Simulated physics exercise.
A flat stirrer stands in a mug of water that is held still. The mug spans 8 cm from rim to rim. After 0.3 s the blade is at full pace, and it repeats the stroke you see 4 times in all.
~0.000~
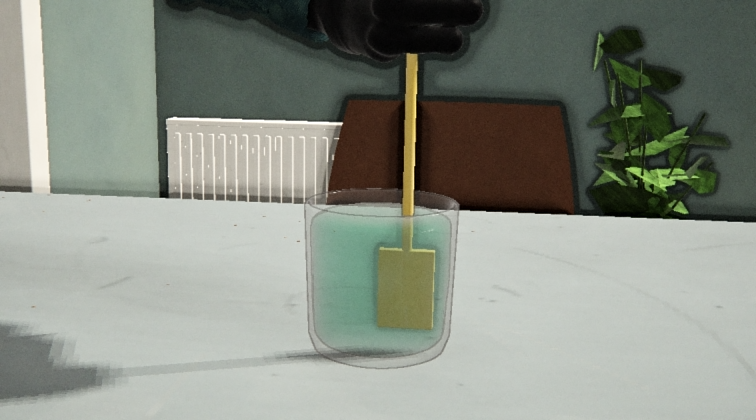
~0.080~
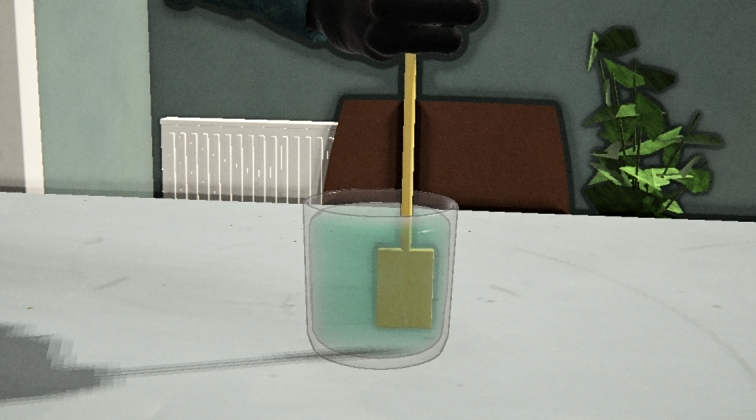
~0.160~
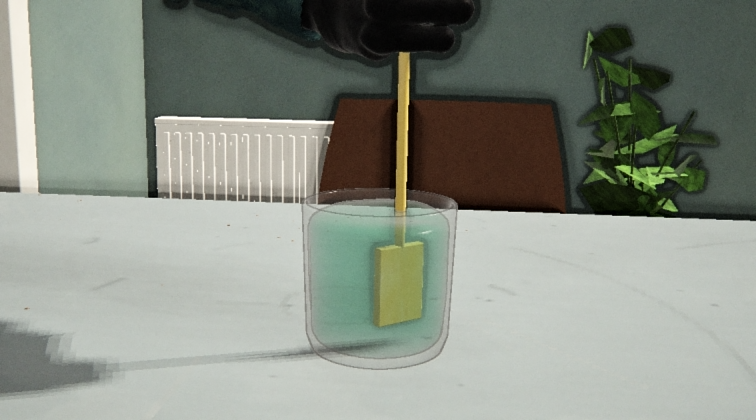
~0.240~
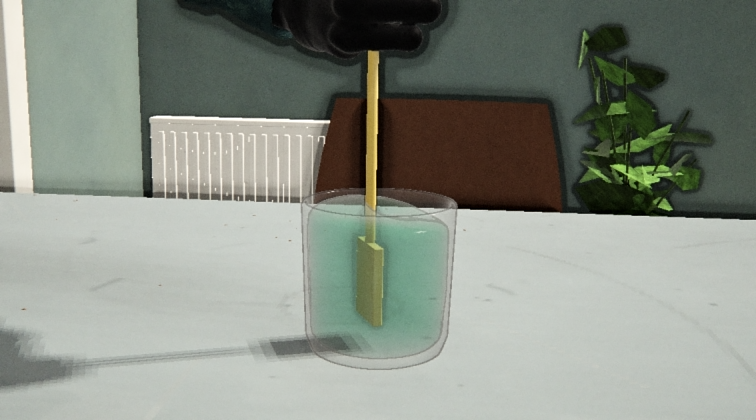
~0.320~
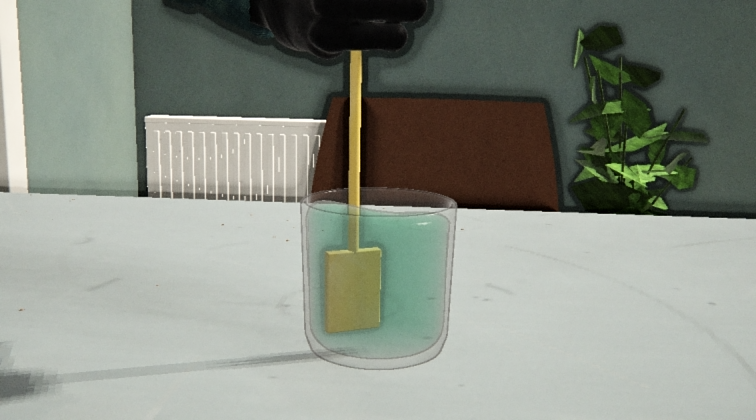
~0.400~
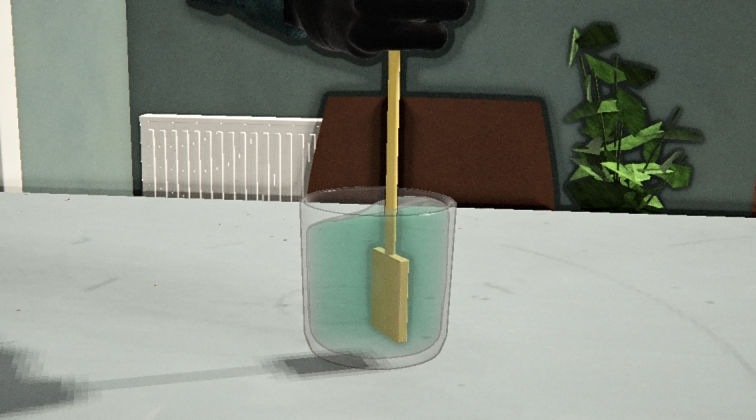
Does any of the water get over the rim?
Yes, not safe.
Then, 0.68 s in, 2 ml is over the rim.
Then, 0.96 s in, 7 ml is over the rim.
Then, 1.24 s in, 13 ml is over the rim.
Then, 1.52 s in, 13 ml is over the rim.
Finally, 13 ml is over the rim.
